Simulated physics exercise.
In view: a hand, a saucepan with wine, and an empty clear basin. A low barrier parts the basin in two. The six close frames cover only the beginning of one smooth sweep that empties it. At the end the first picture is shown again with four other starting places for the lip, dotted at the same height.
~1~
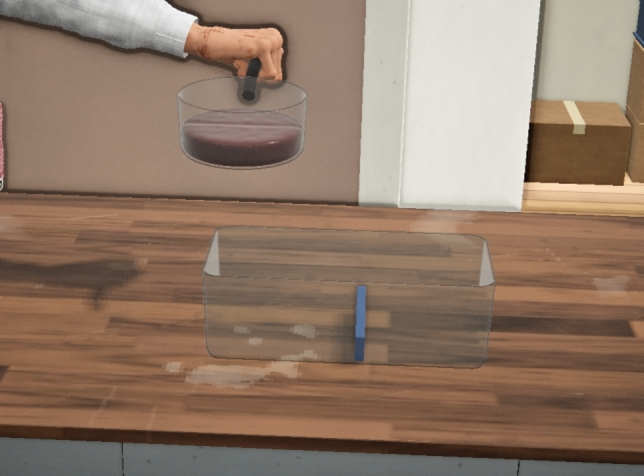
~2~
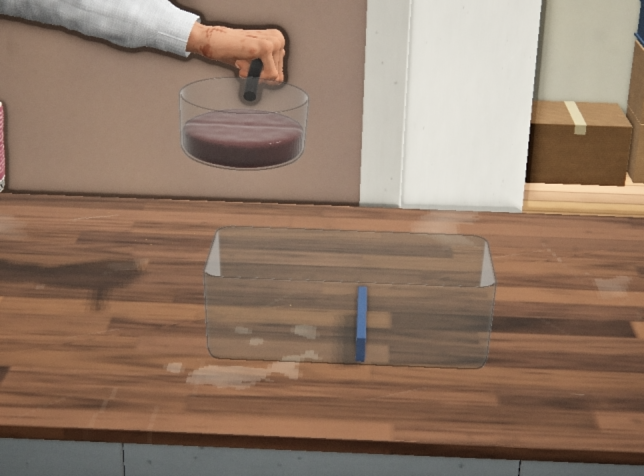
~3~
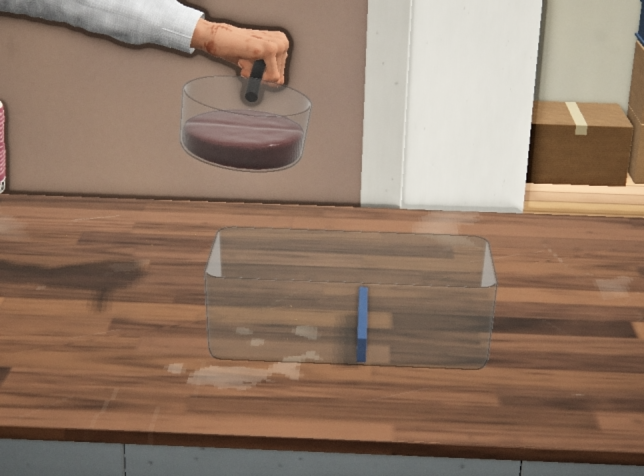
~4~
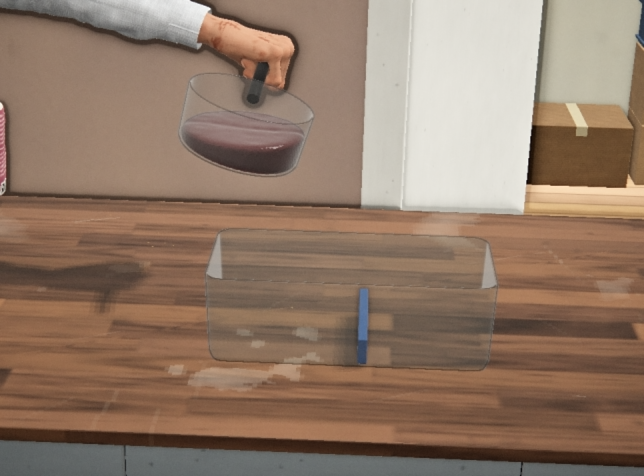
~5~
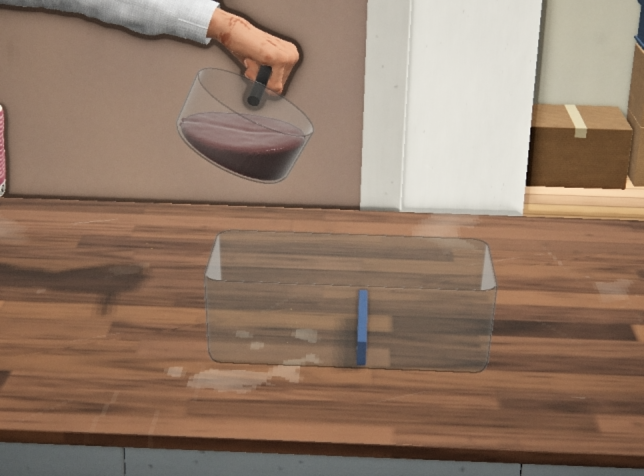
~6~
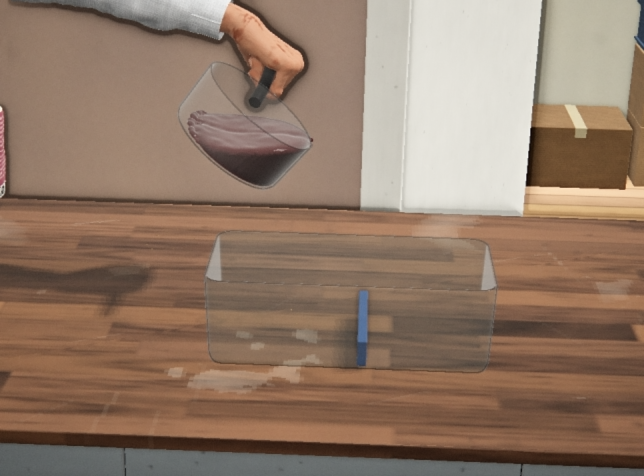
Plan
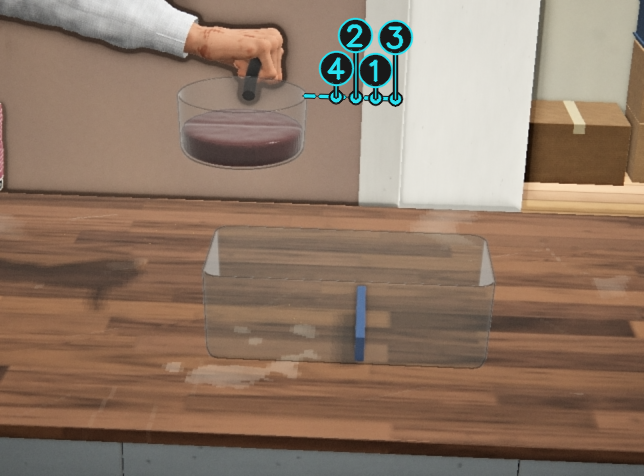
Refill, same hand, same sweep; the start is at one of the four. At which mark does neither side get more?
I would pick dot 4.
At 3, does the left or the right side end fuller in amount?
More ends on the right.
In cyan, 1 at (375, 98); 2 at (355, 97); 3 at (395, 99); 4 at (336, 96).
Choosing 1, about 14 % ends left of the wall and 85 % right of it.
Choosing 2, about 37 % ends left of the wall and 62 % right of it.
Choosing 3, about 9 % ends left of the wall and 90 % right of it.
Choosing 4, about 51 % ends left of the wall and 47 % right of it.
